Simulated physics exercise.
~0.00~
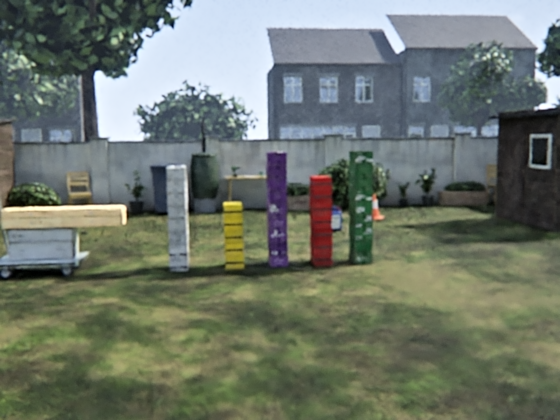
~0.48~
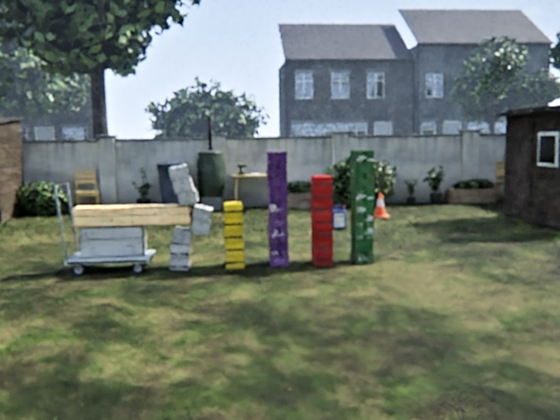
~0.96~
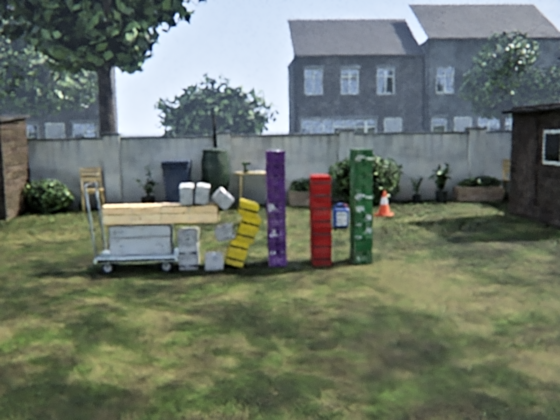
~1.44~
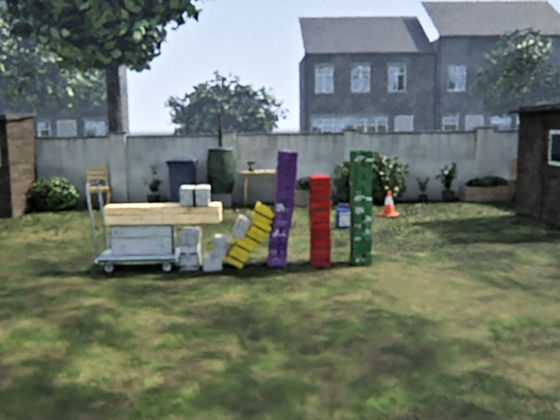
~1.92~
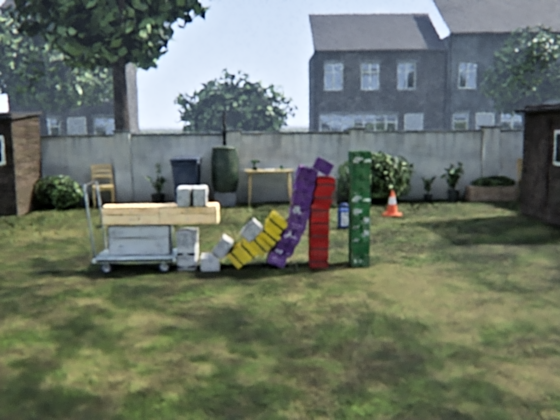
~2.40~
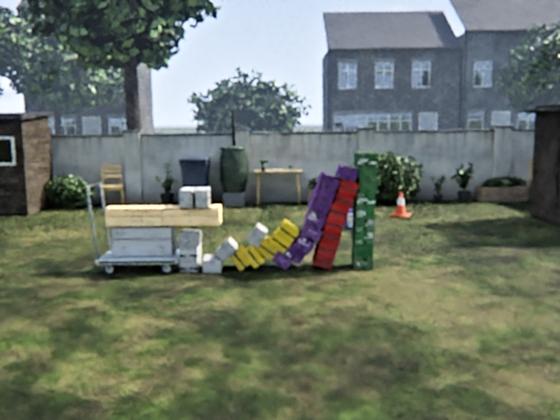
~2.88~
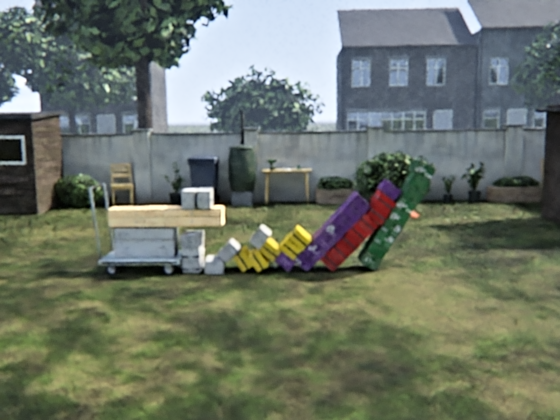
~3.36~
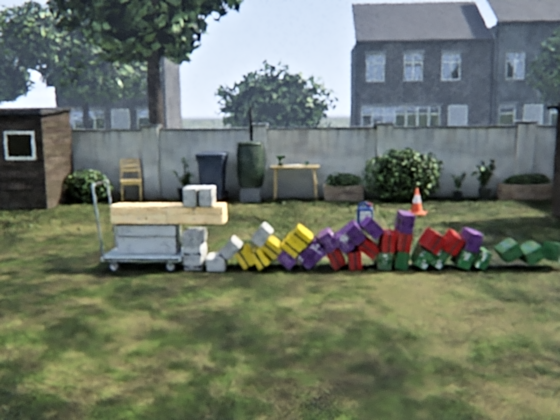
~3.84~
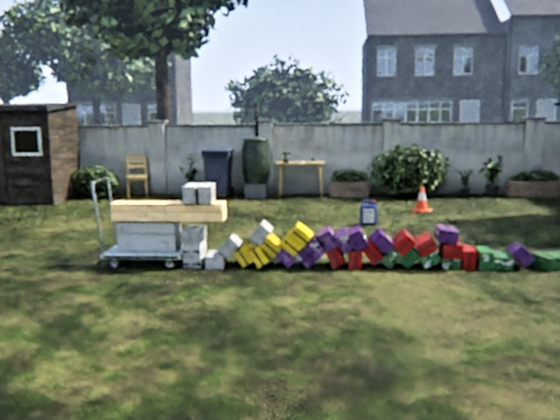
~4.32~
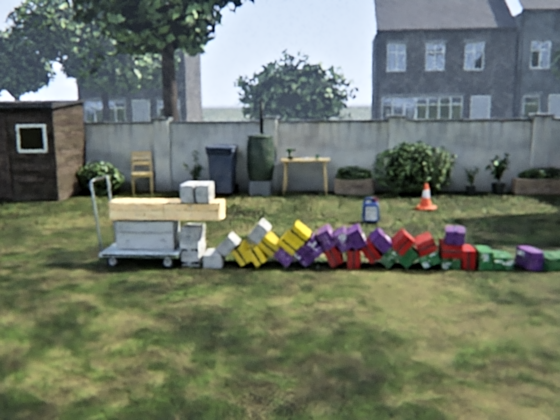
In a walled grassy yard, a trolley carrying a wooden beam rolls right into a pale stack of blocks, which topples into the yellow, purple, red and green stacks in turn, until the coloured blocks lie strewn in a jumbled row across the grass.
